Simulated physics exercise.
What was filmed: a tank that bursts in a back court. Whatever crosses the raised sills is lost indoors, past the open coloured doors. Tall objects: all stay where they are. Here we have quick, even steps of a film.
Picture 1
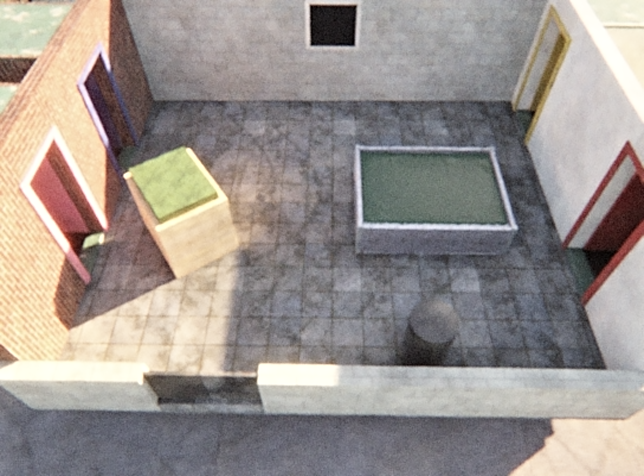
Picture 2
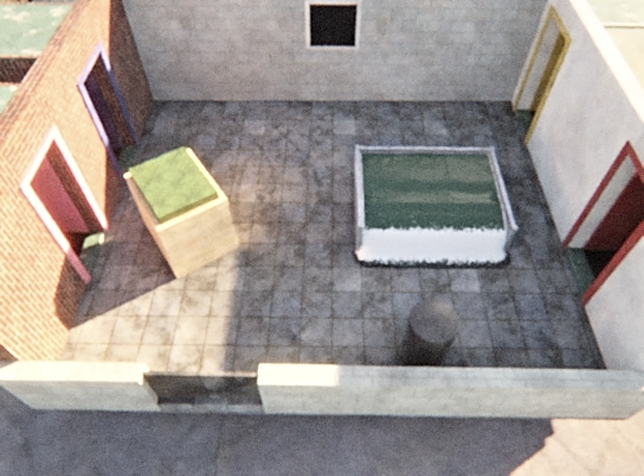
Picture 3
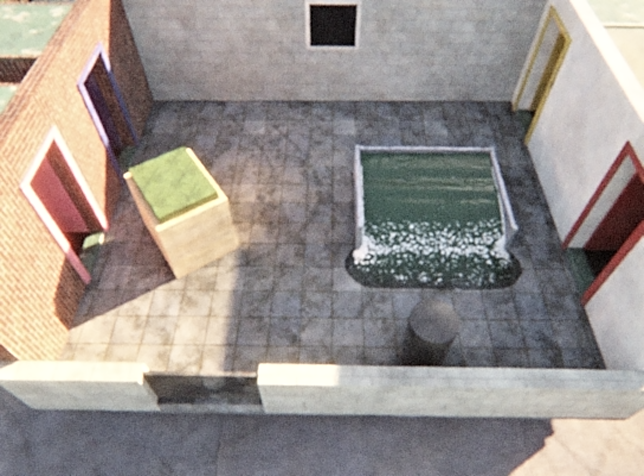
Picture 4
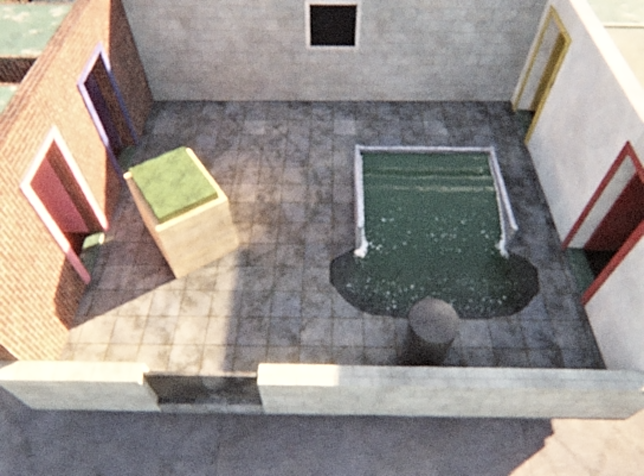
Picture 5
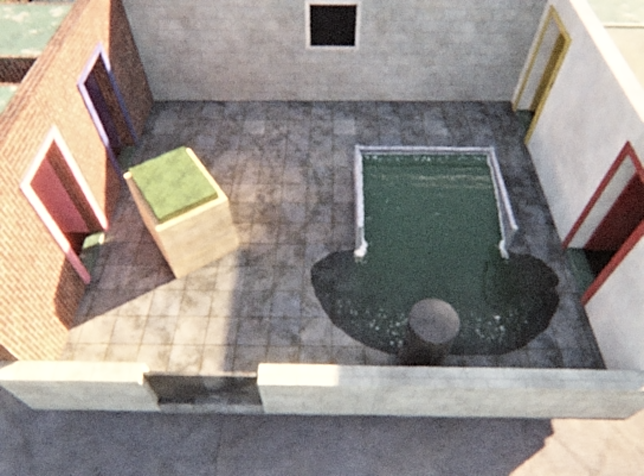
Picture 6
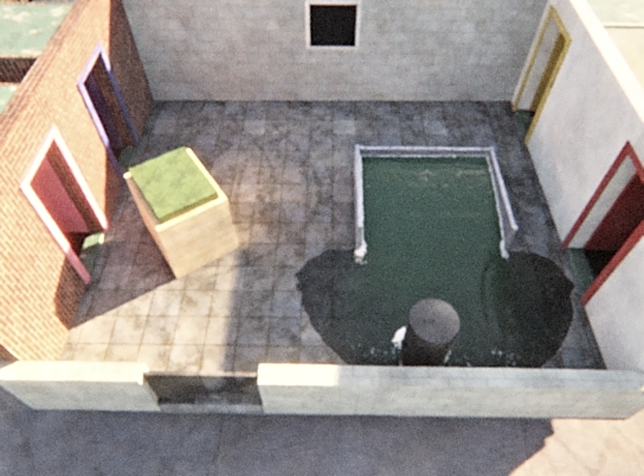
Green water sits still in a rectangular tank in a walled court, then bursts out through the tank's near side in a white, foaming sheet. It spreads over the grey paving in a dark, widening pool, surrounds the short round post, and reaches the low front wall, while the grass-topped block at left stays dry.
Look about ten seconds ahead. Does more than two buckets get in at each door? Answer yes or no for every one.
Yellow door: No, red door: No, pink door: Yes, blue door: No.
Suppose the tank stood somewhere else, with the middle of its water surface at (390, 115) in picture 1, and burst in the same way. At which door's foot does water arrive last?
The door marked yellow.
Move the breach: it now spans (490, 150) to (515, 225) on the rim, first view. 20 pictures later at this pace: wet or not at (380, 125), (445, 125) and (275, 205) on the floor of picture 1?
So: Wetted, then wetted, then spared.
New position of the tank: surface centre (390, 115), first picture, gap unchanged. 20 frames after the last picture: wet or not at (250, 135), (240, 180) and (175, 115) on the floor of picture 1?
Going through them in that order: Still bare, still bare and still bare.
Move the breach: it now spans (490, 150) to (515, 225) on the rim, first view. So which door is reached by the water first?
I'd name the door marked red.
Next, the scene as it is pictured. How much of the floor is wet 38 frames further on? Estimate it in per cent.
70 %, roughly.
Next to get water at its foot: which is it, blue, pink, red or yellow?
My pick for first is the red door.
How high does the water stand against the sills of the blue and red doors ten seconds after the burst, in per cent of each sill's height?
Close to 70 per cent for the first one and close to 20 per cent for the second.
A moment on, water covers 25 % of the floor; the yellow door not reached, the red door wet at the sill, nothing in, the pink door not reached, the blue door not reached.
Next, water covers 25 % of the floor; the yellow door not reached, the red door wet at the sill, nothing in, the pink door not reached, the blue door not reached.
Then, water covers 40 % of the floor; the yellow door not reached, the red door wet at the sill, nothing in, the pink door wet at the sill, nothing in, the blue door not reached.
Later, water covers 70 % of the floor; the yellow door wet at the sill, nothing in, the red door under two buckets in, the pink door over two buckets in, the blue door wet at the sill, nothing in.
In the end, water covers 95 % of the floor; the yellow door under two buckets in, the red door under two buckets in, the pink door over two buckets in, the blue door wet at the sill, nothing in.
